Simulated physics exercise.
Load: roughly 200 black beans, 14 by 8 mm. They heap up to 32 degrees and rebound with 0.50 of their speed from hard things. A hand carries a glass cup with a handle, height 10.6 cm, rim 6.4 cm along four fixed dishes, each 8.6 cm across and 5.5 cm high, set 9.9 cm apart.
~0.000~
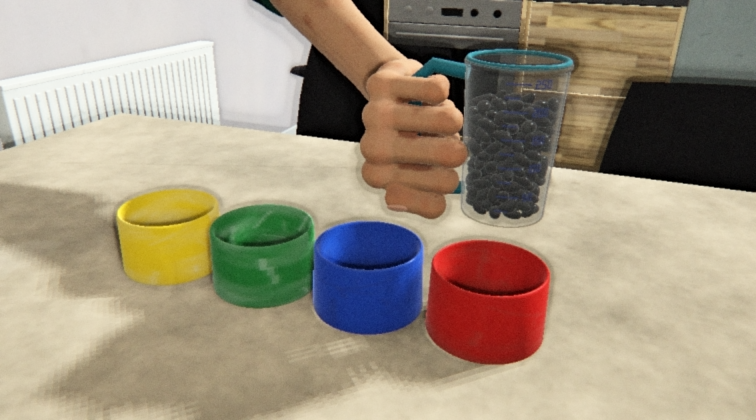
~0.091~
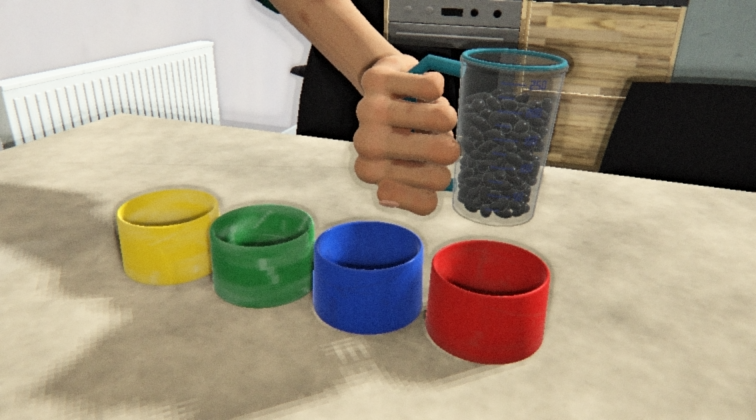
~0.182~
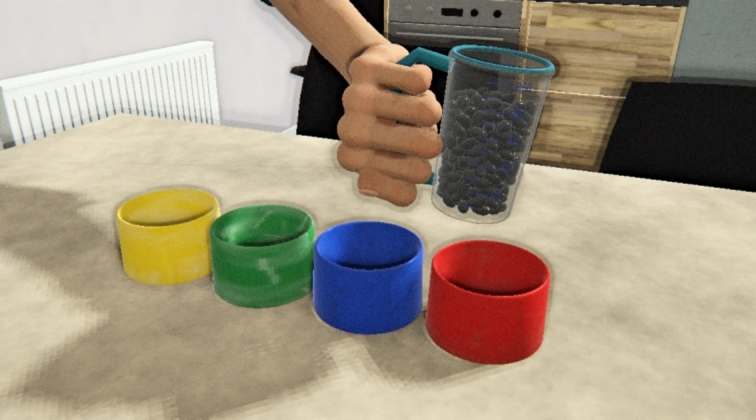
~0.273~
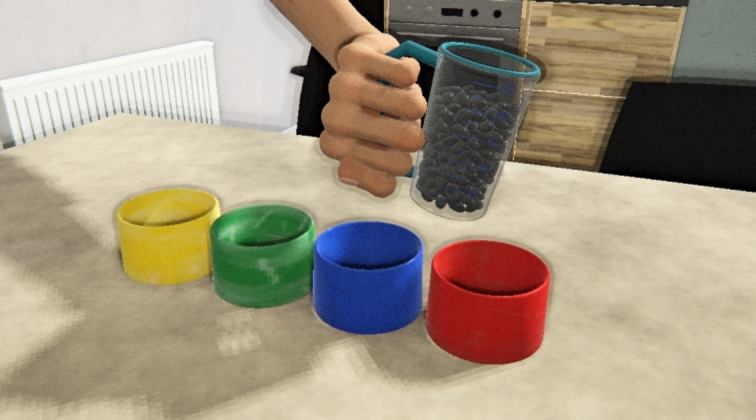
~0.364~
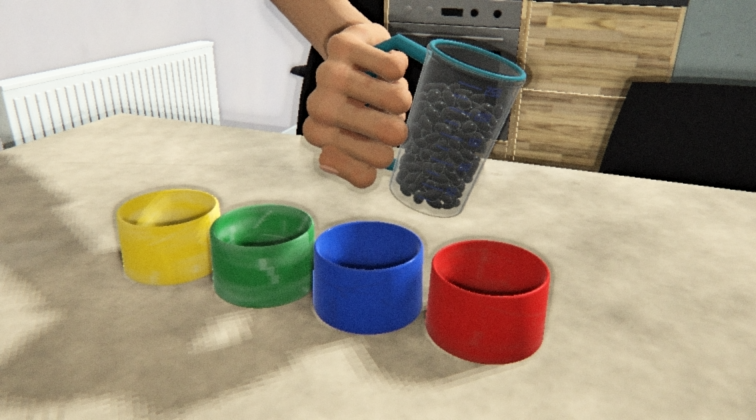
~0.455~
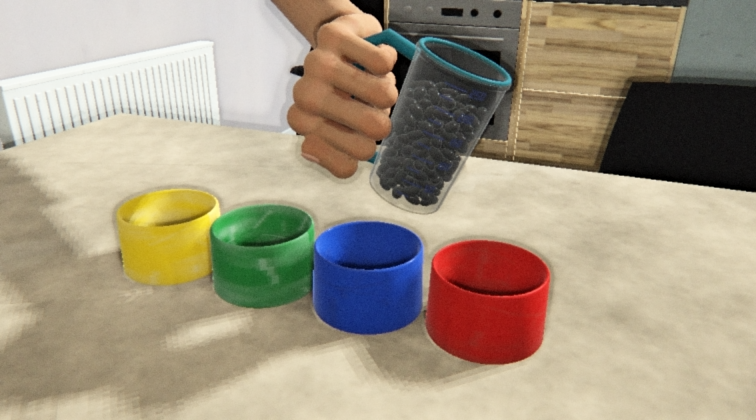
A hand moves a clear cup of black beans left above colored dishes, tilting it rightward.
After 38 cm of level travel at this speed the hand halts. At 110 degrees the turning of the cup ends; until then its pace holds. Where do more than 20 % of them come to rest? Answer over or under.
Red: Under, blue: Under, green: Over, yellow: Over, counter: Under.
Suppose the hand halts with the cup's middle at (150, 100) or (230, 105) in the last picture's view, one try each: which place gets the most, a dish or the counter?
Most goes to: Green, then counter.
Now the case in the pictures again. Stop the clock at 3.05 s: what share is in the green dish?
About 35 per cent by then.
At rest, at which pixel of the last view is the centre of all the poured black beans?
At about (194, 250).
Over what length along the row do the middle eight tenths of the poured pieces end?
Roughly 13 cm.
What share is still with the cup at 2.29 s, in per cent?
Roughly 65 per cent.
After 1.56 s, tilt 81 degrees; cup holds 100 %.
After 2.29 s, tilt 110 degrees; cup holds 65 %, green 30 %.
After 3.05 s, tilt 110 degrees; cup holds 15 %, green 35 %, yellow 35 %.
At rest (4.1 s), red 0 %, blue 0 %, green 35 %, yellow 50 %, counter 10 %.
